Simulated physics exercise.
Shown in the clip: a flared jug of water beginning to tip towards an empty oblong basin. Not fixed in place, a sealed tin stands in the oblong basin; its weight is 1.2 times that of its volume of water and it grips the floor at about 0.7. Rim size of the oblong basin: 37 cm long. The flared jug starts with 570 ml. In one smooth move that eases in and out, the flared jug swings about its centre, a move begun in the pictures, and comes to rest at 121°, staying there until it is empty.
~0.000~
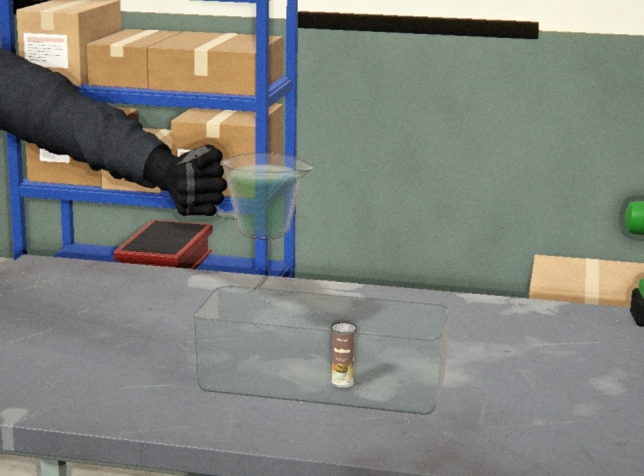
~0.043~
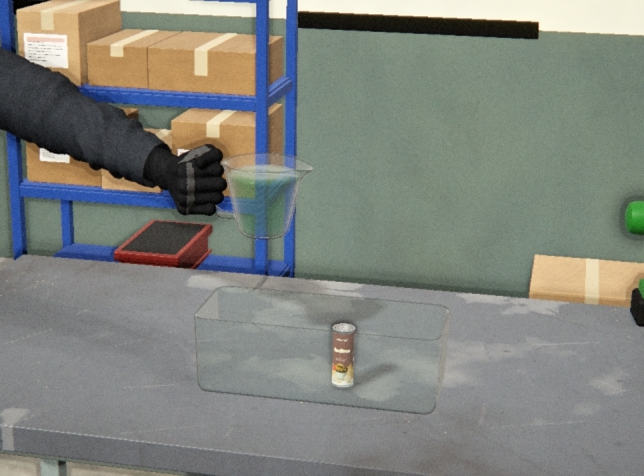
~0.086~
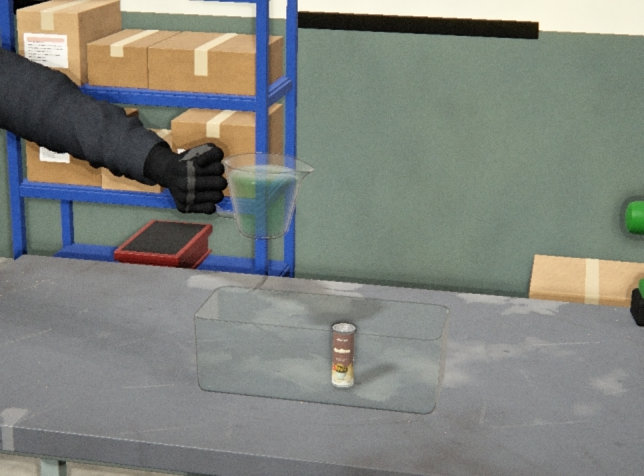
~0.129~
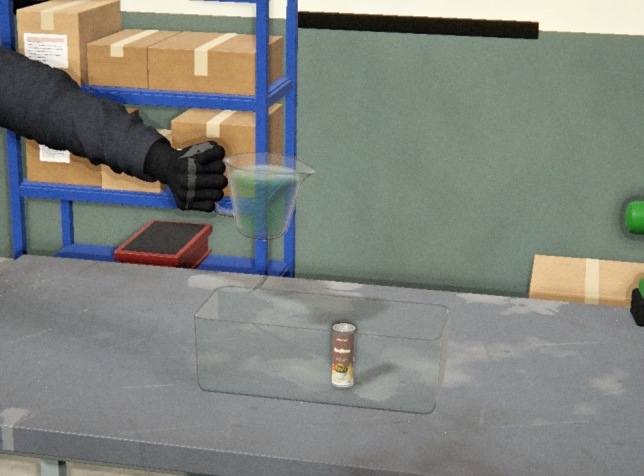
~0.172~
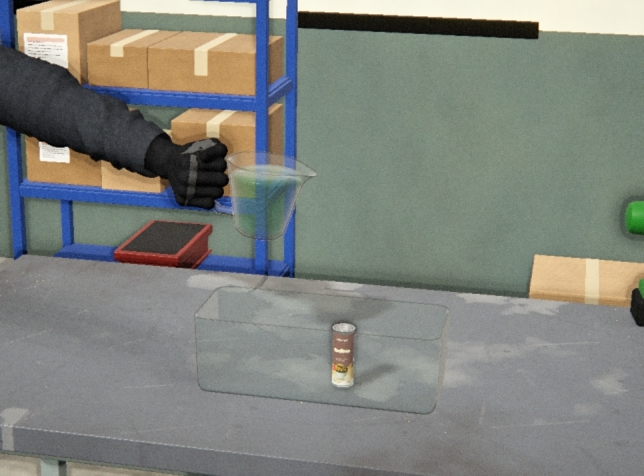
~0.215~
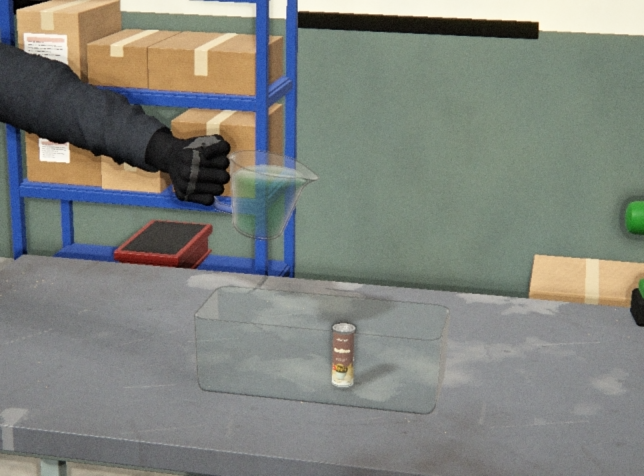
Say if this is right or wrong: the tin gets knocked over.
Wrong, it stays standing.
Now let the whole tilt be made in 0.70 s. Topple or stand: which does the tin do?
In that case the tin overturns.
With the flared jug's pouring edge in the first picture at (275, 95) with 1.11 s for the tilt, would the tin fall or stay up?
It tumbles.
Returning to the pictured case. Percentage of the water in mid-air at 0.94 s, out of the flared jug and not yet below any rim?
Airborne share: Near 12 %.
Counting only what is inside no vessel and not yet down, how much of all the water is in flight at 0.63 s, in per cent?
Around 28 in a hundred.
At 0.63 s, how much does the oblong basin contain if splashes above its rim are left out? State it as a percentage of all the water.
10 %, more or less.
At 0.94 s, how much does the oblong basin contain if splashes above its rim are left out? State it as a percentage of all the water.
86 %, more or less.
After 0.63 s the tilt is 74° and 60 per cent is still to pour; the tin stands where it began.
After 0.94 s the tilt is 114° and 4 per cent is still to pour; the tin stands where it began.
After 1.26 s the tilt is 121° and 0 per cent is still to pour; the tin stands 1 cm from where it began.
After 1.61 s the tilt is 121° and 0 per cent is still to pour; the tin stands 1 cm from where it began.
In the end the tin stands 1 cm from where it began.
